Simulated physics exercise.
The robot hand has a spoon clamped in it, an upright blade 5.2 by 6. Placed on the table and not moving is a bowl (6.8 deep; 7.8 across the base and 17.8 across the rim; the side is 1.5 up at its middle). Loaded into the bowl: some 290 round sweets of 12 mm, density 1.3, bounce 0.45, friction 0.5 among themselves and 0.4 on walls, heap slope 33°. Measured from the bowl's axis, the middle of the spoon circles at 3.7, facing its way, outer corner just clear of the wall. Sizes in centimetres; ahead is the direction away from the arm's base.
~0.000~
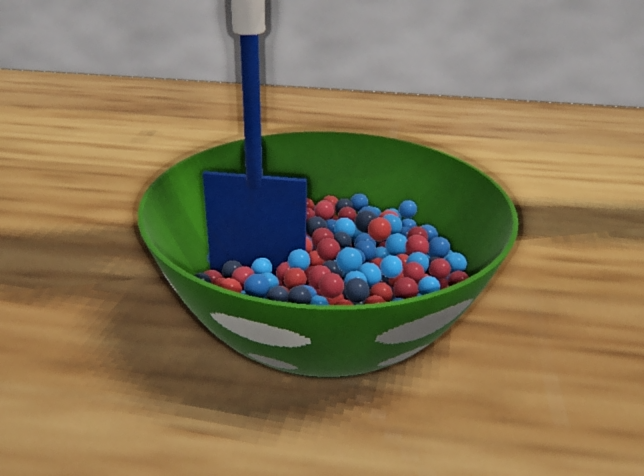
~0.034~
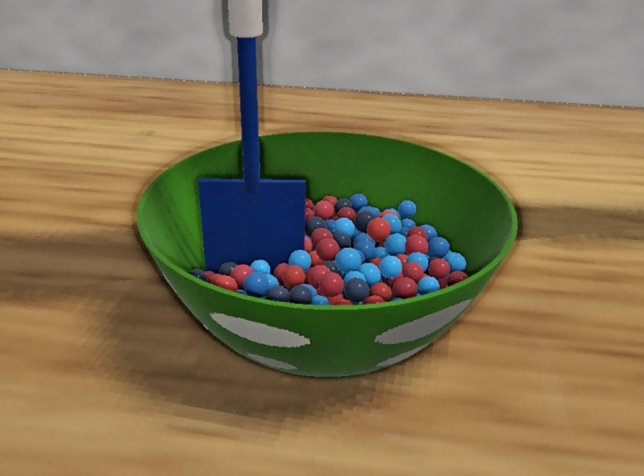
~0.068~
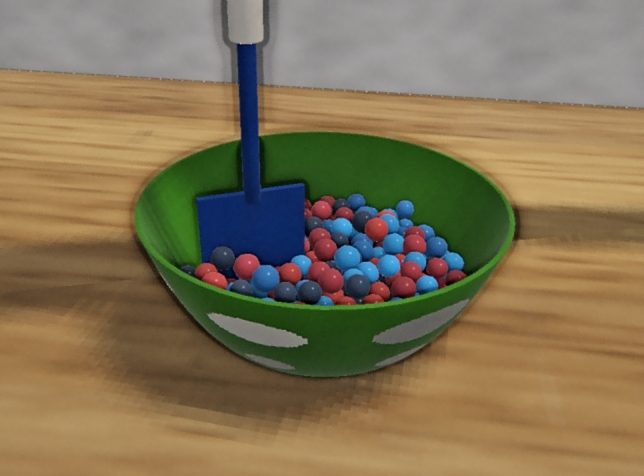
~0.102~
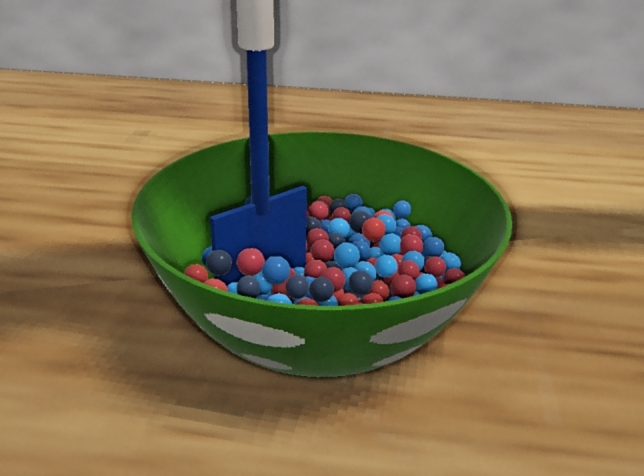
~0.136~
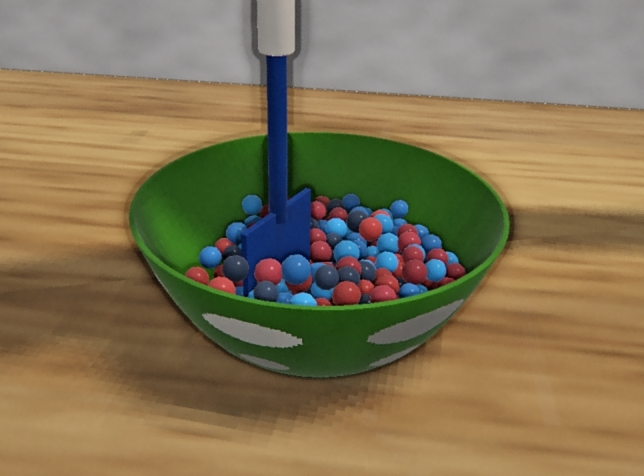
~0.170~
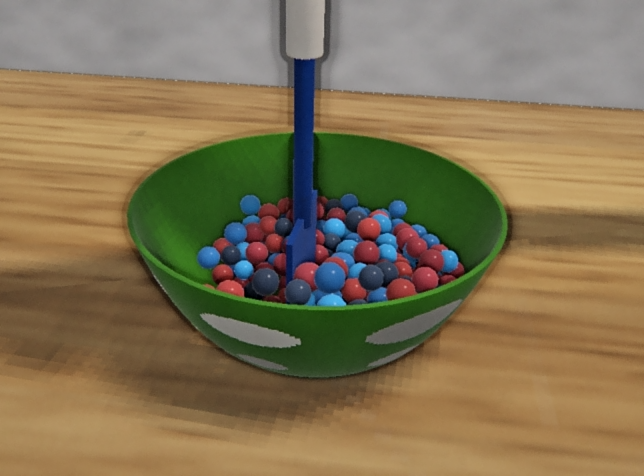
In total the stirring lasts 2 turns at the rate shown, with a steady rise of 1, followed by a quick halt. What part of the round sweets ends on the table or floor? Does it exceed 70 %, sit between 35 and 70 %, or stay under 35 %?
It stays under 35 %.
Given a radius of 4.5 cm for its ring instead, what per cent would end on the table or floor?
Close to 15 in a hundred then.
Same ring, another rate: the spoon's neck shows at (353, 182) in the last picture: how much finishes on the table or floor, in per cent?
It works out to roughly 30 percent.
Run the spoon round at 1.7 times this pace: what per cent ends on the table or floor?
45 %.
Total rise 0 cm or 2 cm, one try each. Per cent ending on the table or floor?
First try about 25 per cent, second about 10 per cent.
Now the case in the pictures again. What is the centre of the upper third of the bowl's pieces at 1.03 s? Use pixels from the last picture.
In the final view it lies at about (368, 193).
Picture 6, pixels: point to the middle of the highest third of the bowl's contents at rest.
About (252, 285).
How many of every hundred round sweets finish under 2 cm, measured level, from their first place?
Estimate: 10 per cent.
After 0.60 s, 335° round, highest piece 8 above the table; 275 in the bowl, 13 on the table or floor, 6 in flight or on the tool.
After 1.03 s, 224° round, highest piece 8 above the table; 263 in the bowl, 29 on the table or floor, 2 in flight or on the tool.
After 1.45 s, 0° round, highest piece 6 above the table; 252 in the bowl, 42 on the table or floor.
After 2.15 s, 0° round, highest piece 6 above the table; 252 in the bowl, 42 on the table or floor.
At rest, 252 in the bowl, 42 on the table or floor. That is 14 % on the table or floor.
